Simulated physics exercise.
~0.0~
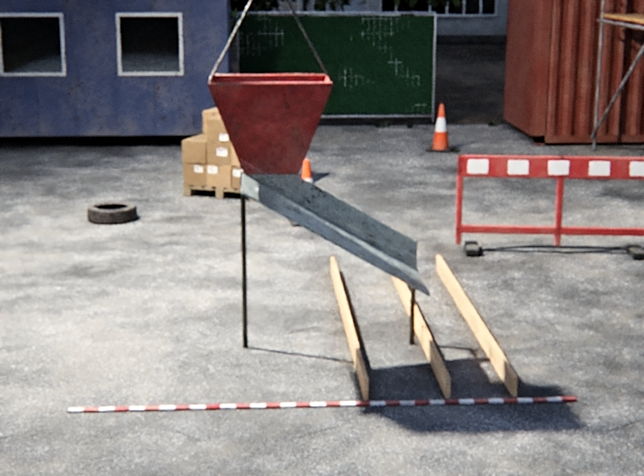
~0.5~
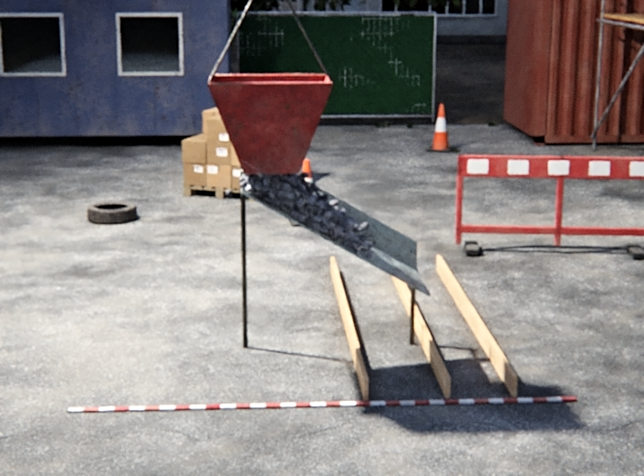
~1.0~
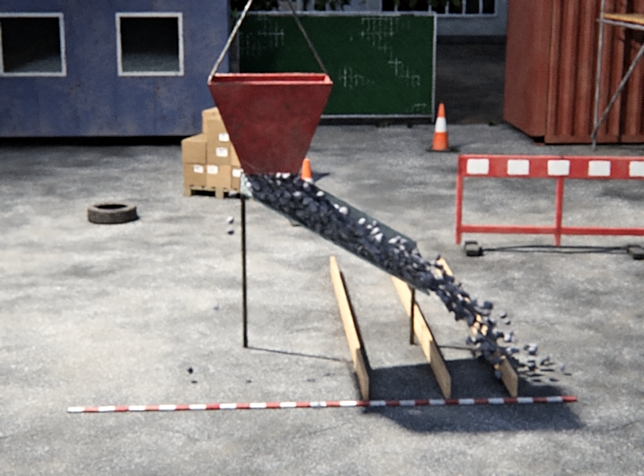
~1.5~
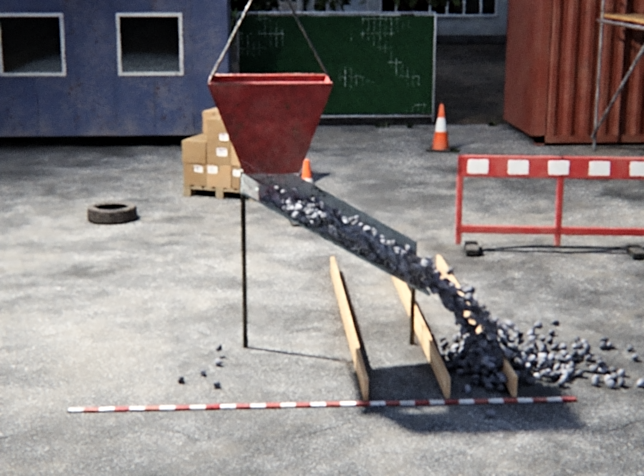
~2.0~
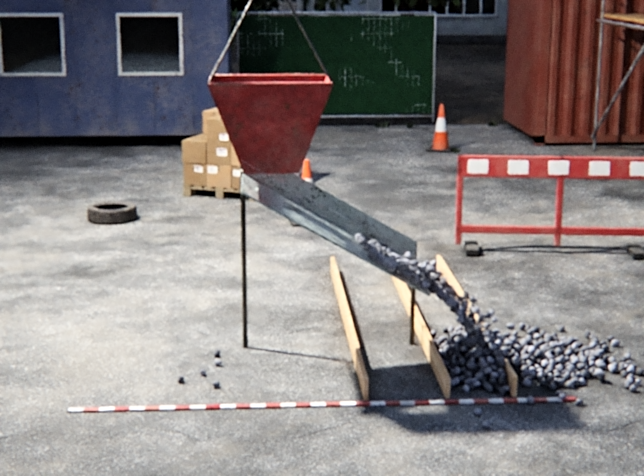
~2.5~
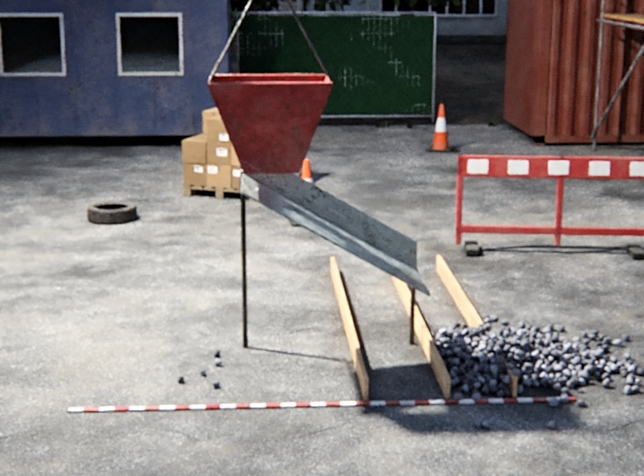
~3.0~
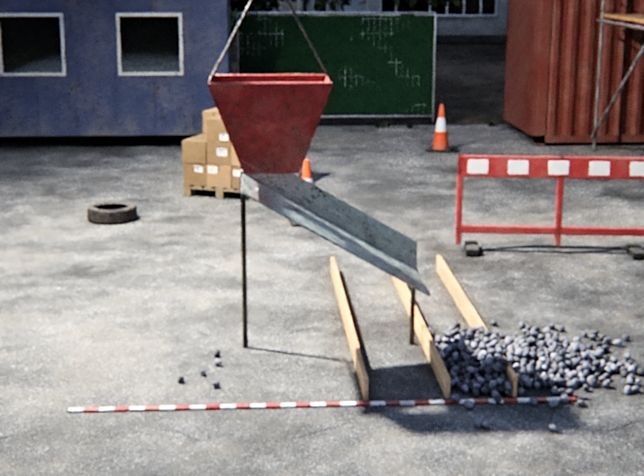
In a paved yard, grey stones poured from a hanging red hopper down a sloping steel chute towards the wooden planks, a few dropping to the left, and the rest settled in the right bay and spilled past its right-hand plank, leaving the chute empty.
